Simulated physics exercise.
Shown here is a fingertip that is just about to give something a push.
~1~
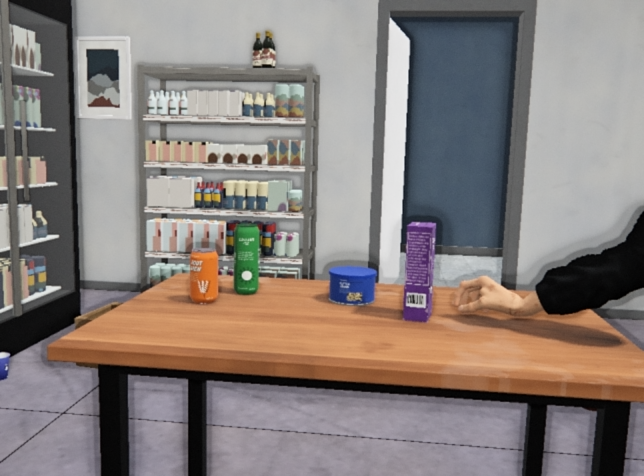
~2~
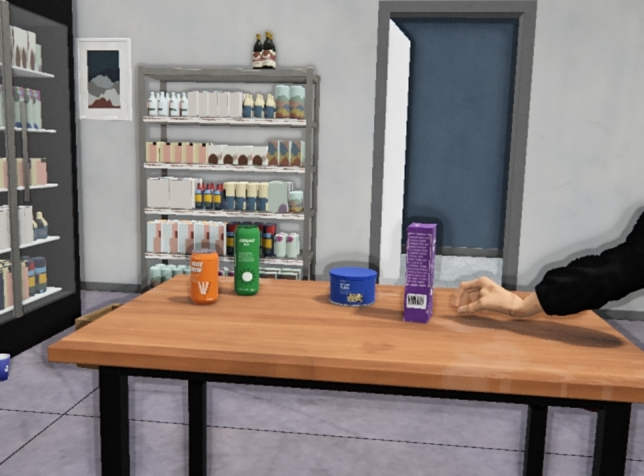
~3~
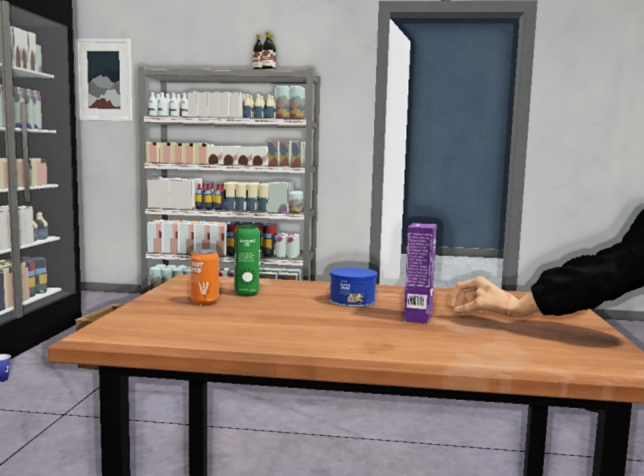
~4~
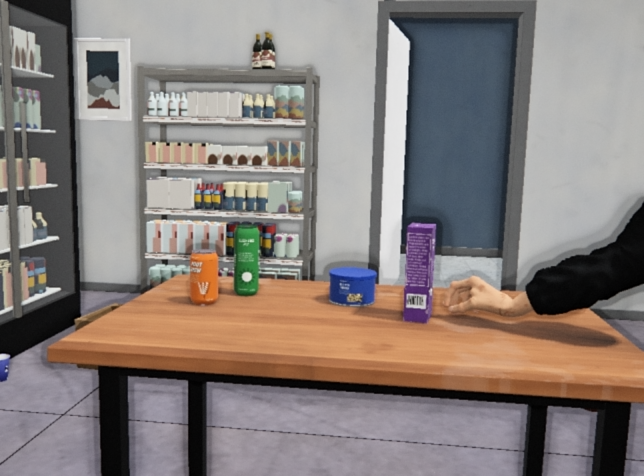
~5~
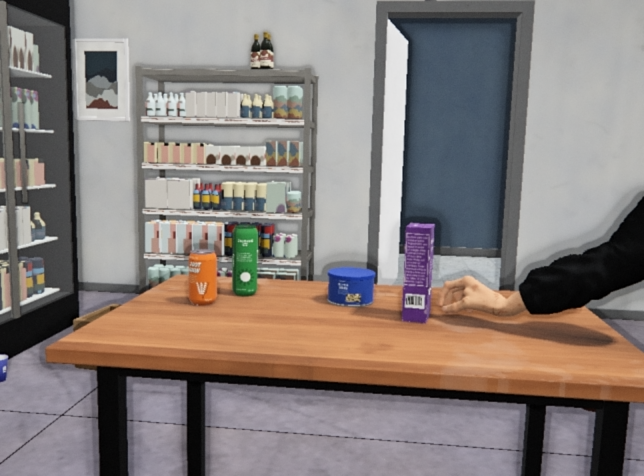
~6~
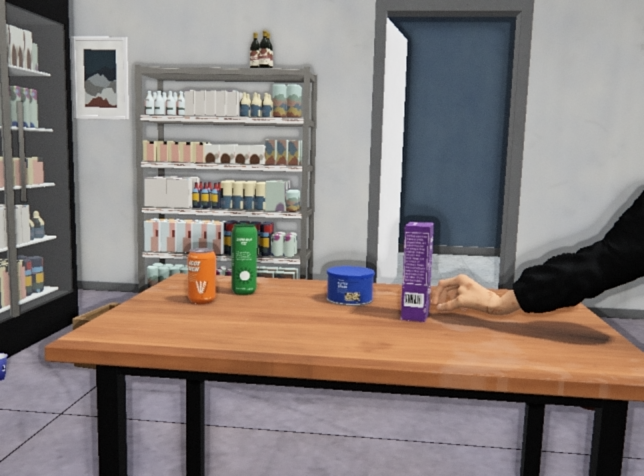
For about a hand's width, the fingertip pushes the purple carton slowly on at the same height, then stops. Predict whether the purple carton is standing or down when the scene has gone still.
It keeps its posture.
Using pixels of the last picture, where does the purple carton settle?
It ends up near (364, 267).
Then, 0.40 s past the last view, purple carton displaced a little near (404, 270).
Then, 0.80 s past the last view, purple carton displaced about its own width near (385, 269).
Then, 1.10 s past the last view, purple carton displaced about its own width near (371, 268).
Finally, moved from the start, purple carton. Final places as the last picture's camera would see them, purple carton near (364, 267).
